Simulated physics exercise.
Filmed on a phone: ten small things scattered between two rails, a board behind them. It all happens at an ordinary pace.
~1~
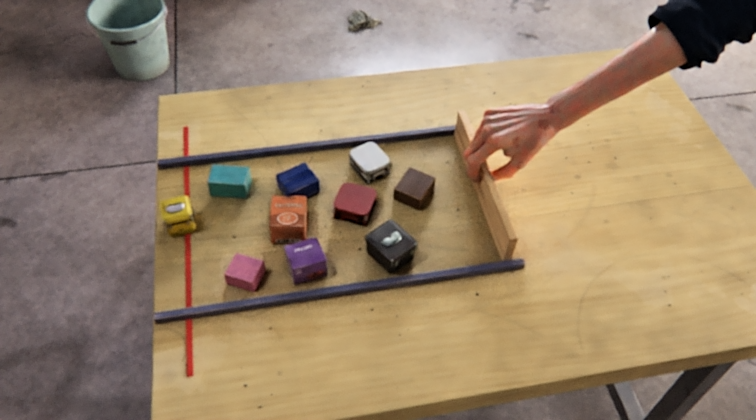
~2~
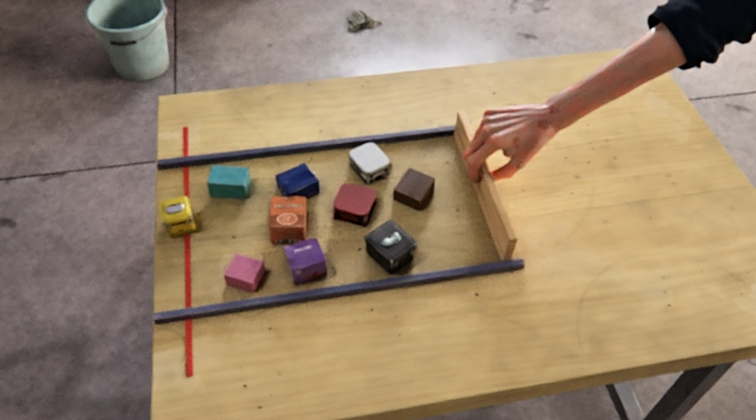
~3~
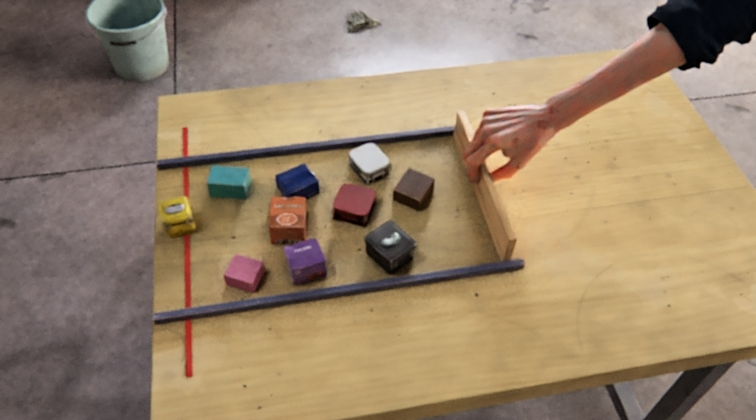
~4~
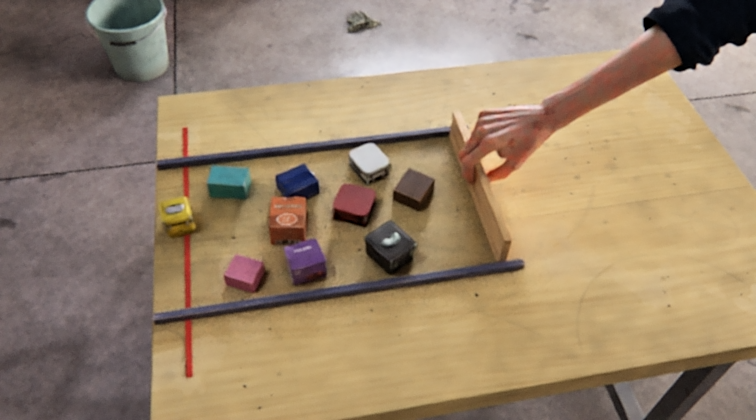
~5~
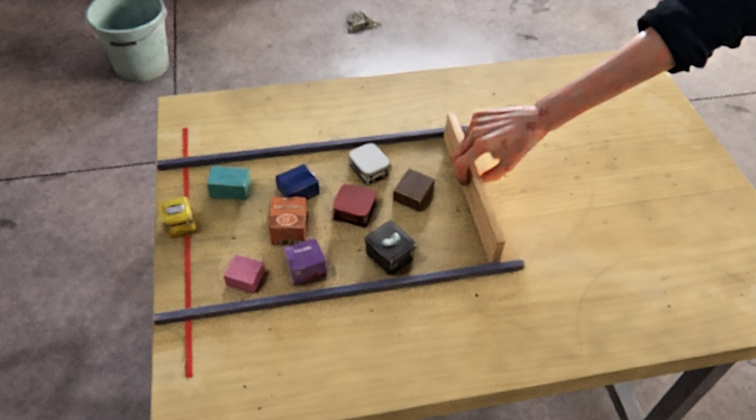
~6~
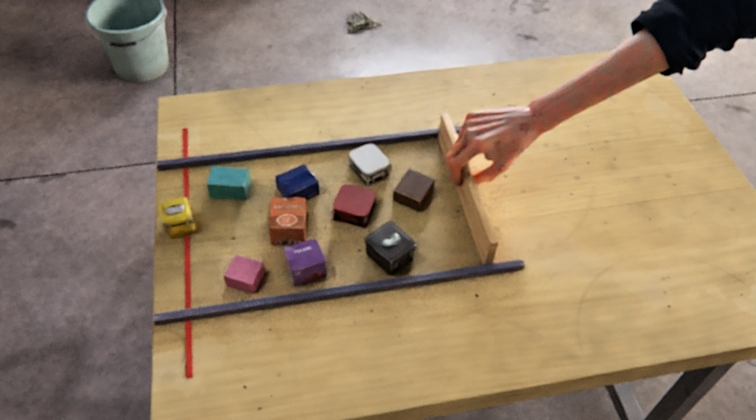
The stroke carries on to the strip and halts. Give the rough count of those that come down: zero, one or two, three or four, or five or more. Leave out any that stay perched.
The number that fall off is five or more.
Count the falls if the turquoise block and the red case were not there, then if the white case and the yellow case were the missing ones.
First 5, then 5.
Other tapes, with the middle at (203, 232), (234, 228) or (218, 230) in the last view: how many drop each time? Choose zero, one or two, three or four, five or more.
One after another: 5 or more; three to four; three to four.
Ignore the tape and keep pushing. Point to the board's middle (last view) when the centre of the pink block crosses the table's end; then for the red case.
Its middle is around (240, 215) and around (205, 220).
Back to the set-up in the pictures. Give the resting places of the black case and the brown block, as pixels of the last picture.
About (167, 273), and the other about (170, 232).
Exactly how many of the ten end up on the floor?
Exactly 7.
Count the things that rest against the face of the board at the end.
That makes 3.
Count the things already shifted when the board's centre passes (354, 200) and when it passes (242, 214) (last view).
By then 5, and 10.
Soon after, none off yet; yellow case at rest near (178, 218); turquoise block at rest near (229, 183); pink block at rest near (245, 274).
Then, none off yet; yellow case moved a little near (162, 217); turquoise block moved about its own width near (199, 182); pink block moved about its own width near (198, 286).
At rest, the number that fall off is five or more; fallen, red case, blue box, purple box, orange box, pink block, turquoise block and yellow case.
